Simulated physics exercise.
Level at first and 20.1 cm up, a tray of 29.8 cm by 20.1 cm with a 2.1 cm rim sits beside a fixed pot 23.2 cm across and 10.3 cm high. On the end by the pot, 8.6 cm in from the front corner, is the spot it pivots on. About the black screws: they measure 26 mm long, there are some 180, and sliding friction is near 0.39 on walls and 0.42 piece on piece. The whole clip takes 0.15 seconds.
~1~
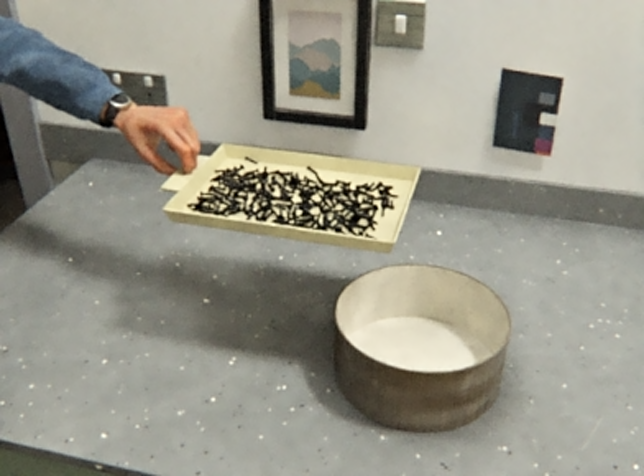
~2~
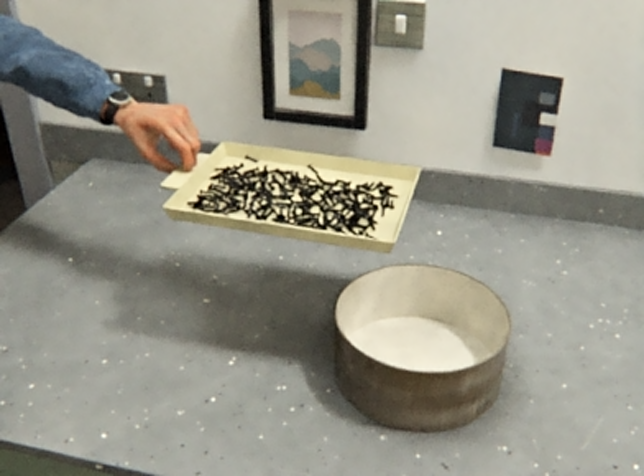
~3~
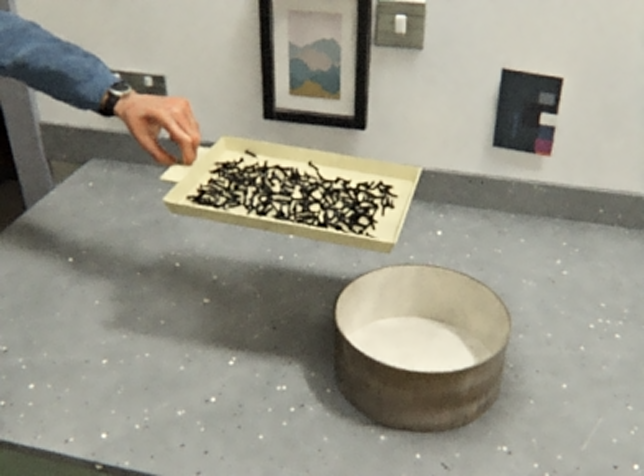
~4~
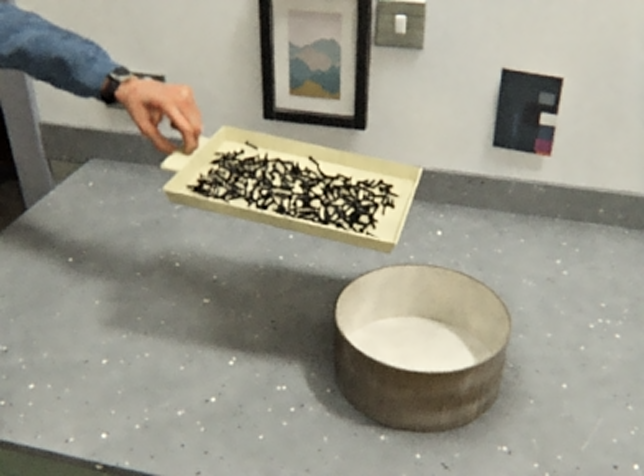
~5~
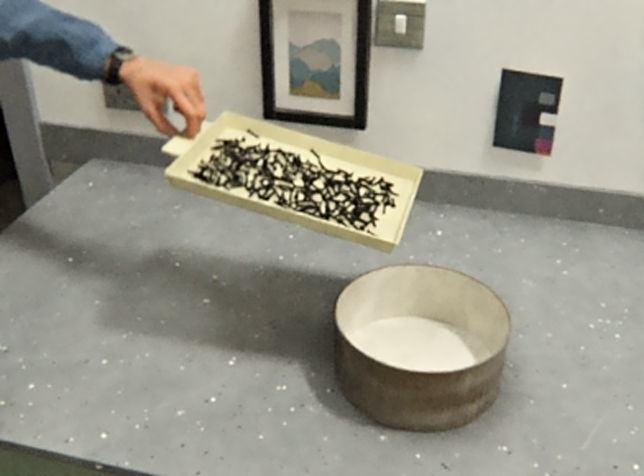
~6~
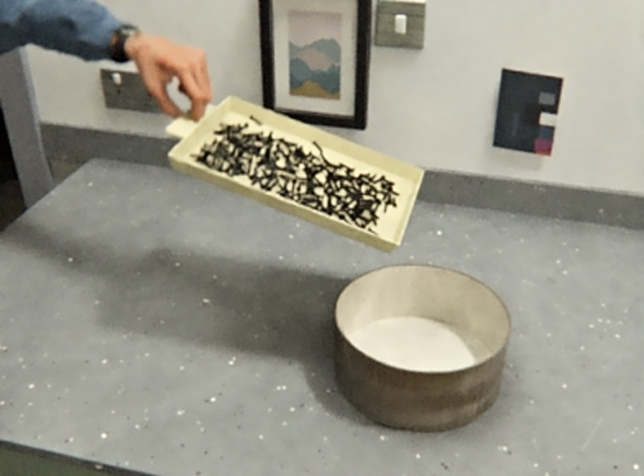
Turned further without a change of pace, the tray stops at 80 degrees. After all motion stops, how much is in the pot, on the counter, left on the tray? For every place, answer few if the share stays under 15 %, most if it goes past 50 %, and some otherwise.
Shares - pot: Most; counter: Some; tray: Few.
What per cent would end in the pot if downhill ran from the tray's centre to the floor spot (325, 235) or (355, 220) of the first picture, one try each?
Roughly 75 % for the first direction, roughly 100 % for the second.
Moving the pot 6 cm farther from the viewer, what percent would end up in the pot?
About 95 %.
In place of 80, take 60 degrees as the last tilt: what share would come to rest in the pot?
Near 50 %, then.
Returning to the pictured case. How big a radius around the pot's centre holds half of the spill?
Some 22 cm.
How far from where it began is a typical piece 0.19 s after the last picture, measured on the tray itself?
Around 2 centimetres.
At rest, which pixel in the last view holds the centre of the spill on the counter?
(498, 301), roughly.
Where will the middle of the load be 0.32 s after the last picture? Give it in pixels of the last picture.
Around (398, 188).
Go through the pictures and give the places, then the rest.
In the first picture, tray tilt 0 degrees, front corners at (170, 207) and (390, 239); middle of the pieces at (288, 197); pot at (422, 313).
In the second picture, tray tilt 1 degrees, front corners at (170, 205) and (390, 239); middle of the pieces at (288, 196).
In the third picture, tray tilt 3 degrees, front corners at (170, 198) and (391, 239); middle of the pieces at (288, 192).
In the fourth picture, tray tilt 6 degrees, front corners at (170, 187) and (392, 239), lowest corner right back; middle of the pieces at (288, 186).
In the fifth picture, tray tilt 10 degrees, front corners at (172, 172) and (393, 239), lowest corner right back; middle of the pieces at (290, 178).
In the sixth picture, tray tilt 16 degrees, front corners at (175, 154) and (395, 239), lowest corner right back; middle of the pieces at (305, 180); pot at (422, 313).
Then, 0.19 s after the last picture, tilt 49 degrees; the tray holds 100 %, the pot 0 %.
Then, 0.32 s after the last picture, tilt 71 degrees; the tray holds 100 %, the pot 0 %.
Then, 0.58 s after the last picture, tilt 80 degrees; the tray holds 5 %, the pot 60 %.
In the end, pot 65 %, counter 35 %, tray 0 %.
